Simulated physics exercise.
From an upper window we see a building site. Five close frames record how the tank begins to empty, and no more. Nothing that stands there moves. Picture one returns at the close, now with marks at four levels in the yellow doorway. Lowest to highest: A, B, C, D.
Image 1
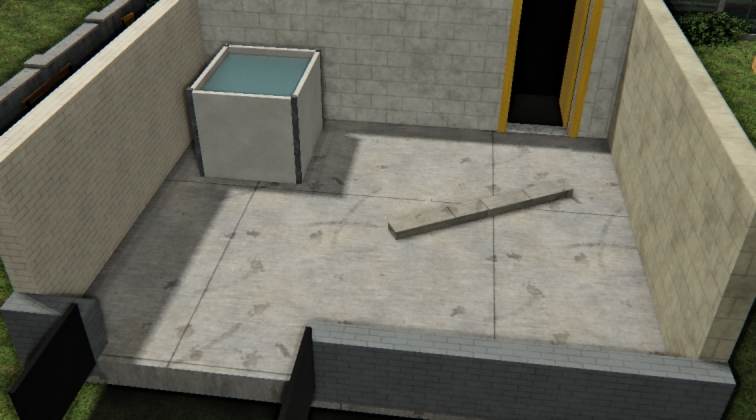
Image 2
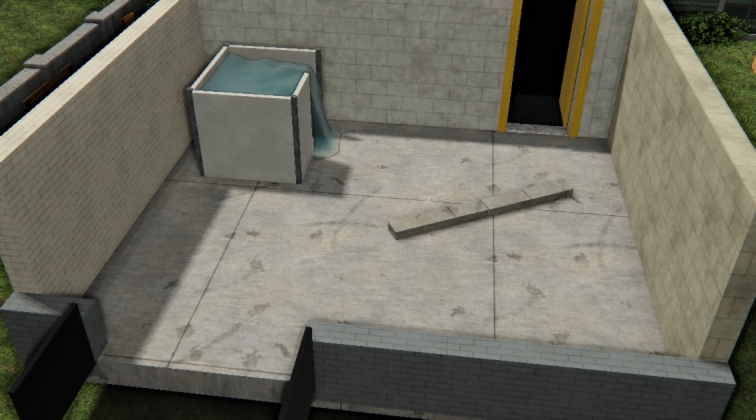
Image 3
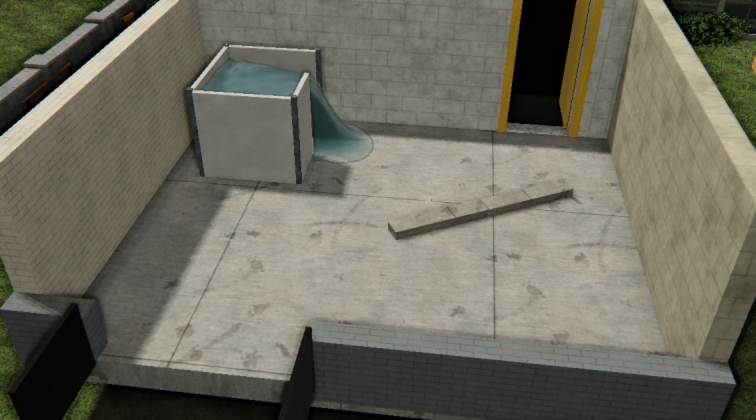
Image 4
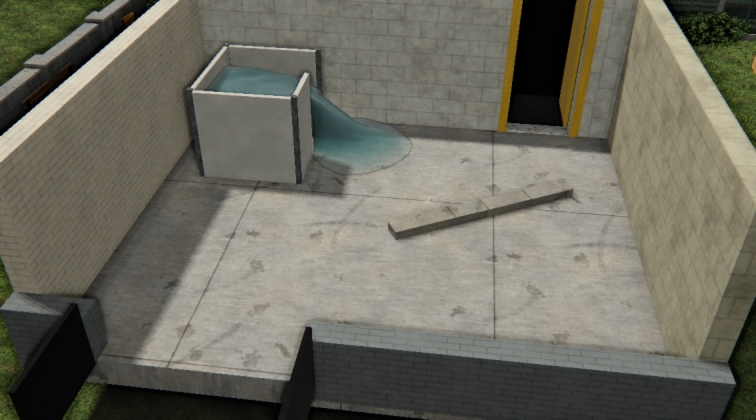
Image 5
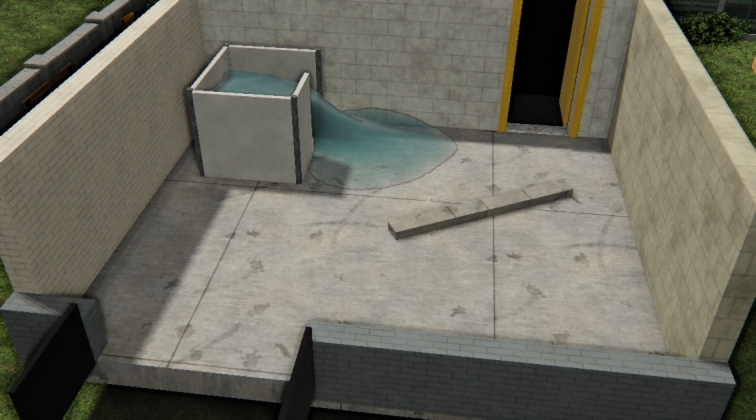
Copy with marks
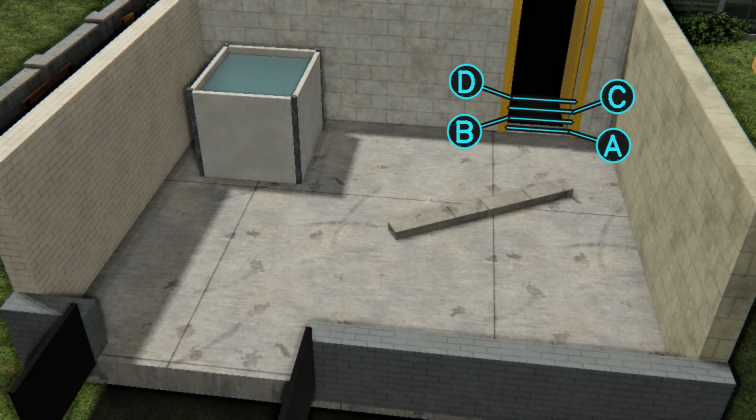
The footage shows a walled concrete yard with a pale tank of still water, a beam on the ground and a yellow-framed doorway; water then pours from the tank's right side and spreads rightward across the floor.
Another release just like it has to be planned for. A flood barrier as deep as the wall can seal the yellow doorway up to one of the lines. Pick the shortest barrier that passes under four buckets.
Mark B just does it.
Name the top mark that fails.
That is mark A.
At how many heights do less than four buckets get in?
Three of the four.
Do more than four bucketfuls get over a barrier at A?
Yes, it does.
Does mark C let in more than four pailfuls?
No.
In cyan, A at (538, 129); B at (539, 119); C at (541, 109); D at (542, 99); from the bottom up A, B, C, D.
Choosing A, some 15 bucketfuls get in.
Choosing B, a splash gets over, under a bucket.
Choosing C, nothing gets over.
Choosing D, nothing gets over.
